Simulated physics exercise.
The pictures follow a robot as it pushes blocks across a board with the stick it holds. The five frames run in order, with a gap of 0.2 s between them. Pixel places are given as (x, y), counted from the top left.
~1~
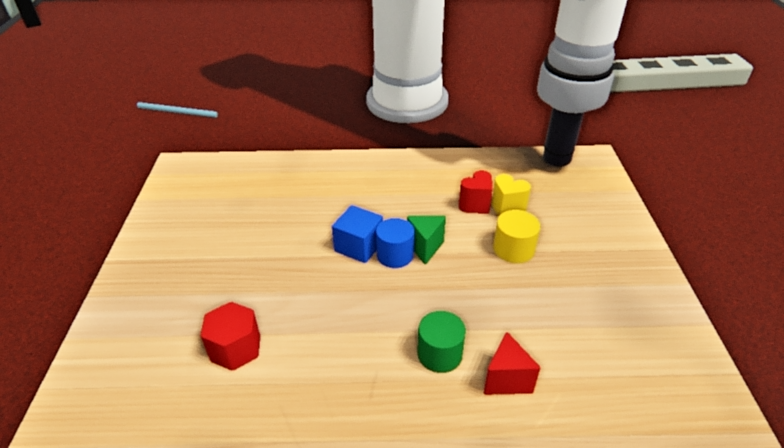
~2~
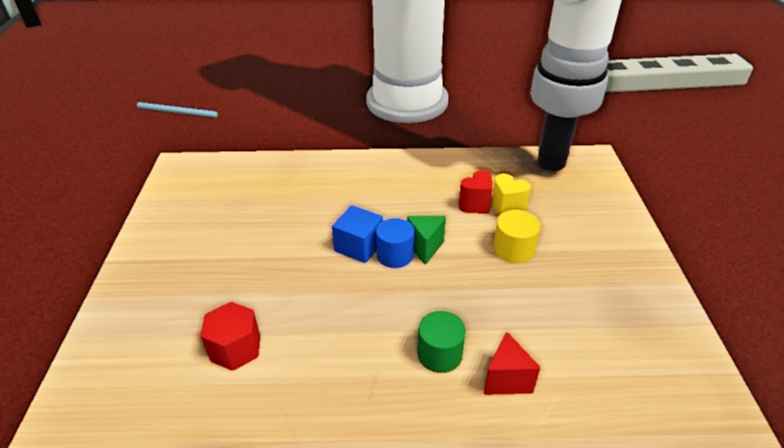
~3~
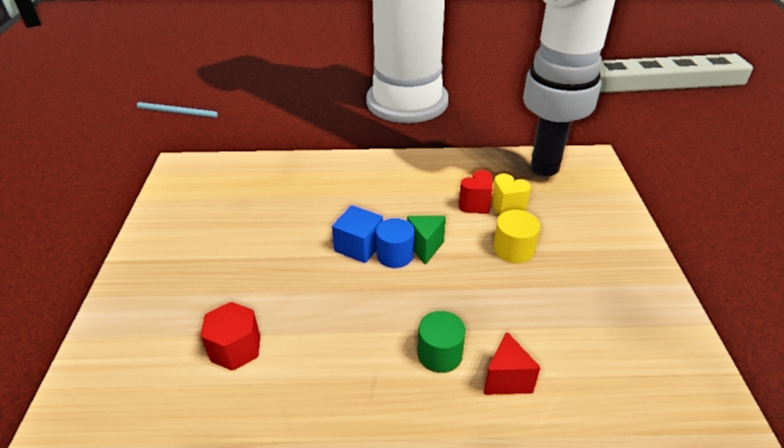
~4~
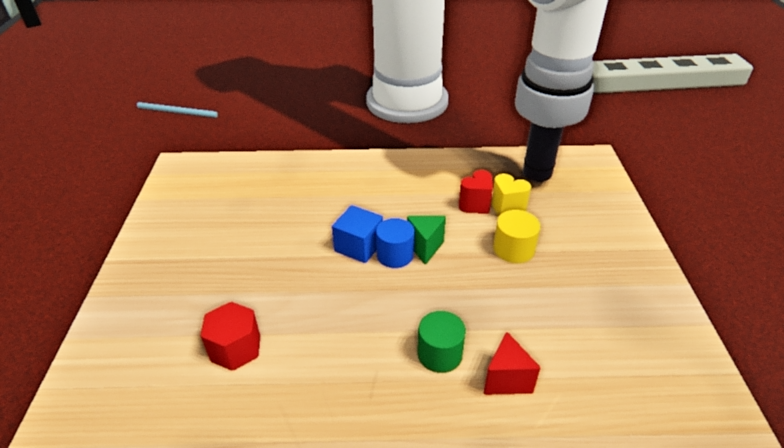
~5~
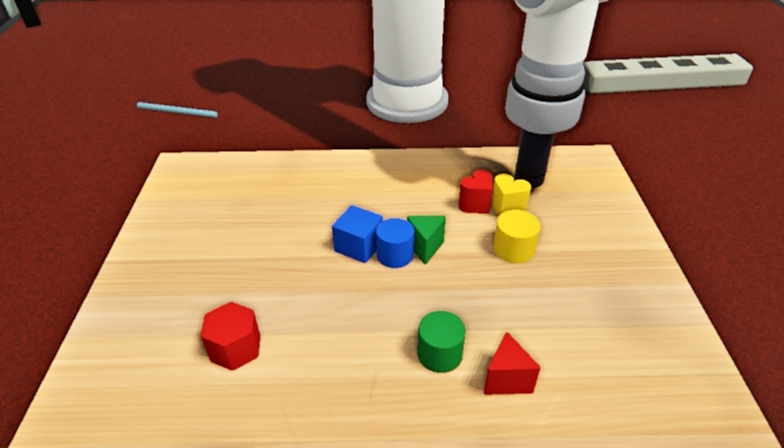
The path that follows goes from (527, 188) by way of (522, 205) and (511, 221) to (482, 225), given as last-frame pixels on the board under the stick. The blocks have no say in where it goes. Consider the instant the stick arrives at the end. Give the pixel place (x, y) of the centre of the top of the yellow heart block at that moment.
It is at (459, 205).
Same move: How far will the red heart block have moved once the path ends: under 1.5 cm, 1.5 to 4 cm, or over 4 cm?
The under 1.5 cm band.
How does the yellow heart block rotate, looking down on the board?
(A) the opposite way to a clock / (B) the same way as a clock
B: The same way as a clock.
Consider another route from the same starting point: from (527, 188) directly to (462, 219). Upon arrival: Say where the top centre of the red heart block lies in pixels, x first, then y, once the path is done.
The spot you're after is about (429, 193) in the image.
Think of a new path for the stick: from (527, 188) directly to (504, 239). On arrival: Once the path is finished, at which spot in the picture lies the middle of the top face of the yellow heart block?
I'd expect the centre of its top face to be at (479, 208).
The first path, step by step. One third of the way, stick at (524, 197); yellow heart block at (505, 189), turned 25° clockwise.
Two thirds of the way, stick at (513, 213); red heart block at (475, 180), turned 20° clockwise; yellow heart block at (490, 202), turned 40° clockwise.
At the end, stick at (483, 217); red heart block at (472, 179), turned 35° clockwise; yellow heart block at (459, 205), turned 40° clockwise; yellow cylinder still.
